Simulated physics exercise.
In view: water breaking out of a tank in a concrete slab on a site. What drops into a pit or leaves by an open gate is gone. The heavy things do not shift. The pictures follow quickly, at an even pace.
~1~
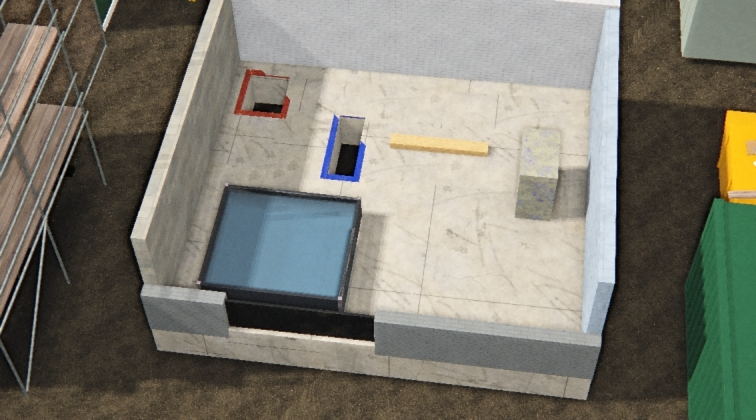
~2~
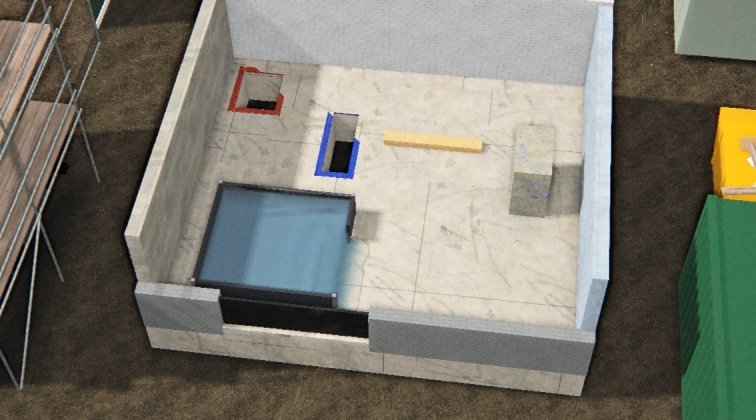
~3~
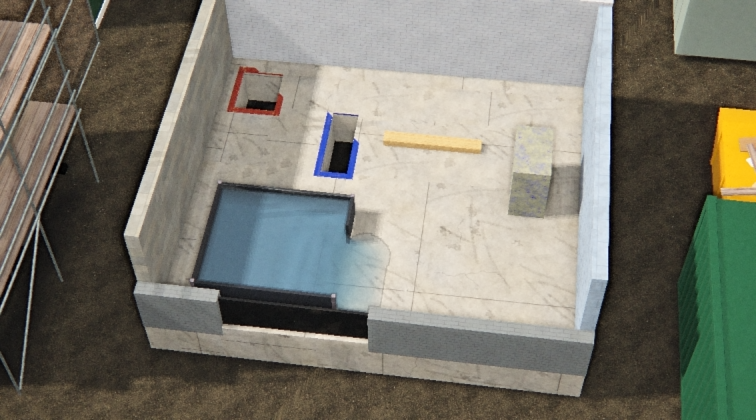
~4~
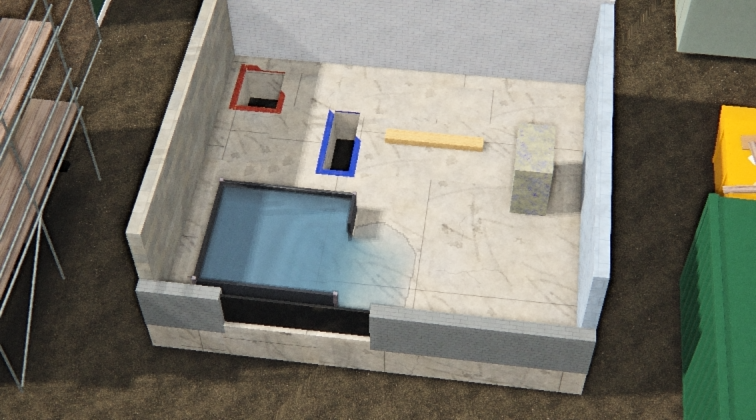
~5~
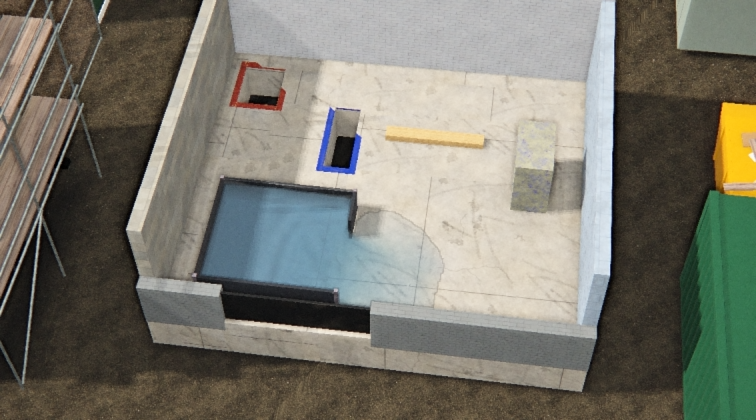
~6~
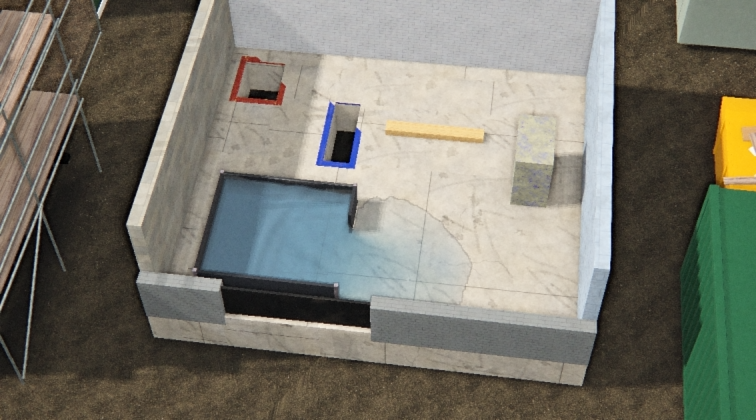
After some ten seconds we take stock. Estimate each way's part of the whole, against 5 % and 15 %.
One by one: The gate takes under 5 %; the red pit takes under 5 %; the blue pit takes from 5 to 15 %.
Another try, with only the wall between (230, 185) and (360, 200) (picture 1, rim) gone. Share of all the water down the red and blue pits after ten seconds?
Roughly, in per cent: Red 35, blue 30.
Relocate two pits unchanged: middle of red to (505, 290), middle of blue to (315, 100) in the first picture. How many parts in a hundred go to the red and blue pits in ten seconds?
Roughly, in per cent: Red 45, blue 2.
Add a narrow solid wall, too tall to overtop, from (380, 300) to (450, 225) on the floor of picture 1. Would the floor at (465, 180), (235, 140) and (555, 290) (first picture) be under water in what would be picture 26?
In that order: Awash, free of water, awash.
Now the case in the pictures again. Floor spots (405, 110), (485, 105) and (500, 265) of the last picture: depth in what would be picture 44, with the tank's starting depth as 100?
In turn 0, 6 and 25 in a hundred.
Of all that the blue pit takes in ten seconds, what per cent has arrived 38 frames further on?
I make it 0 per cent.
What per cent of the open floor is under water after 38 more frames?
Near 60 in a hundred.
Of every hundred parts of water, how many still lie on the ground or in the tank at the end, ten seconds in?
Near 86 in a hundred.
A moment on, water covers 25 % of the floor; the gate 0 %, the red pit 0 %, the blue pit 0 %.
Next, water covers 30 % of the floor; the gate 0 %, the red pit 0 %, the blue pit 0 %.
Then, water covers 40 % of the floor; the gate 0 %, the red pit 0 %, the blue pit 0 %.
Later, water covers 60 % of the floor; the gate 0 %, the red pit 0 %, the blue pit 0 %.
In the end, water covers 90 % of the floor; the gate 0 %, the red pit 2 %, the blue pit 12 %.
